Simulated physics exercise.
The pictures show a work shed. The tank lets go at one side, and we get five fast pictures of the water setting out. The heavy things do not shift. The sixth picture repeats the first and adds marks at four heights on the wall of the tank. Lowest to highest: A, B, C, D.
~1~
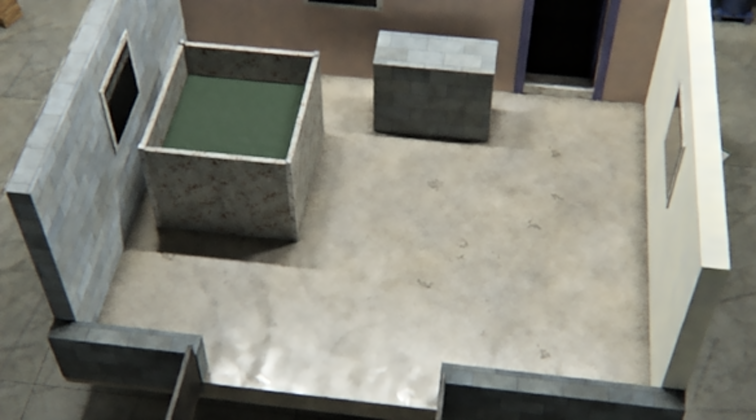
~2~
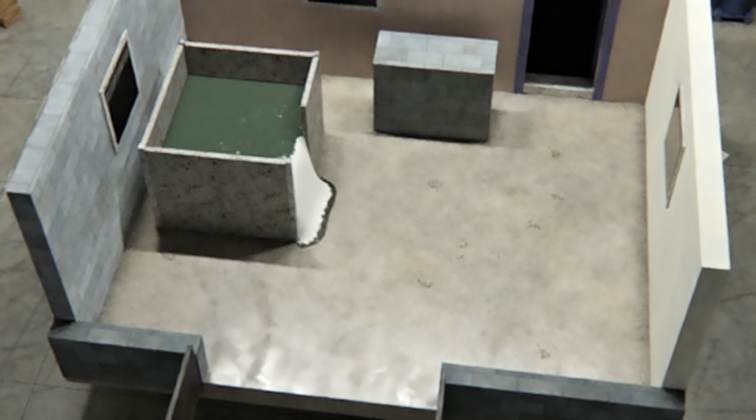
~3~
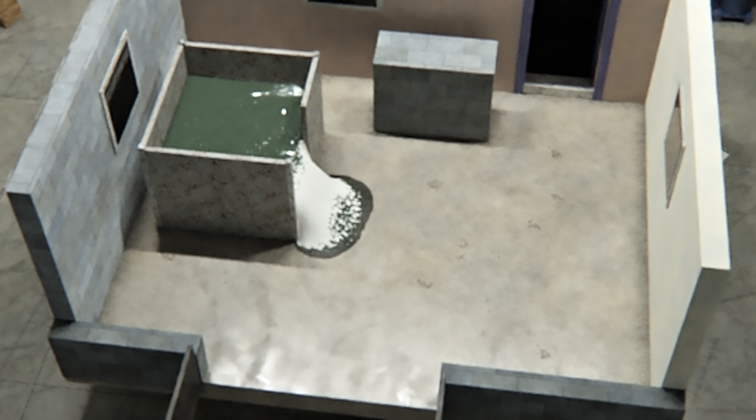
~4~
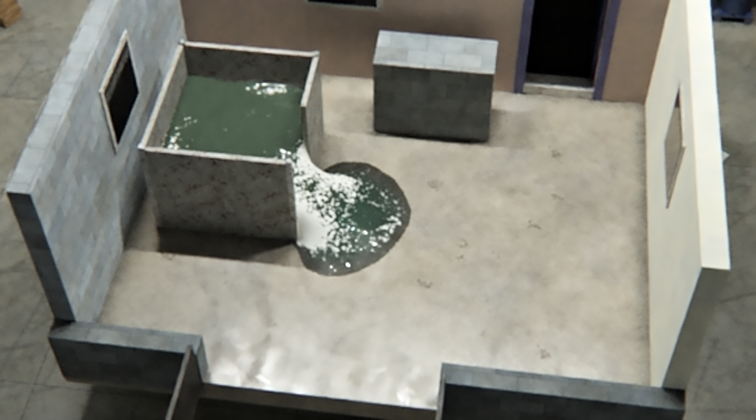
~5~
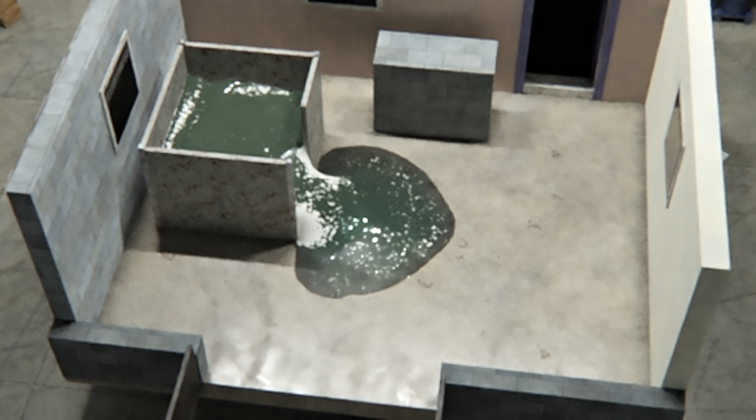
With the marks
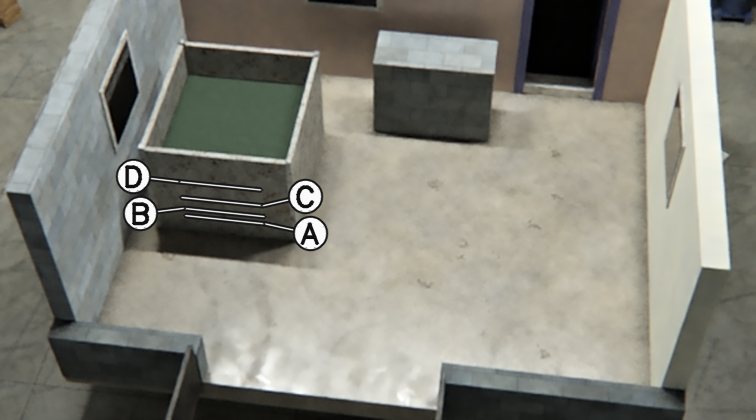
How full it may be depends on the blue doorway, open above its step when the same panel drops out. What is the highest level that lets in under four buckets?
Use line D.
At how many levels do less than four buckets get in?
All of them.
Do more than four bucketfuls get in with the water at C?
No, that is safe.
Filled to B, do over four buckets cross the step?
No.
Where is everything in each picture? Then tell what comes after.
In the first picture, water in the tank at rest, its middle at (236, 128); foot of the blue doorway at (557, 96); open gate at (320, 346).
In the second picture, front seen at (308, 240), 1 % of the ground wet.
In the third picture, front seen at (360, 187), 3 % of the ground wet.
In the fourth picture, front seen at (402, 207), 6 % of the ground wet.
In the fifth picture, front seen at (443, 238), 12 % of the ground wet.
On the marked copy, A at (225, 219); B at (223, 212); C at (222, 201); D at (219, 185); from the bottom up A, B, C, D.
If A is chosen, nothing gets over.
If B is chosen, nothing gets over.
If C is chosen, nothing gets over.
If D is chosen, a bucket or two gets in.
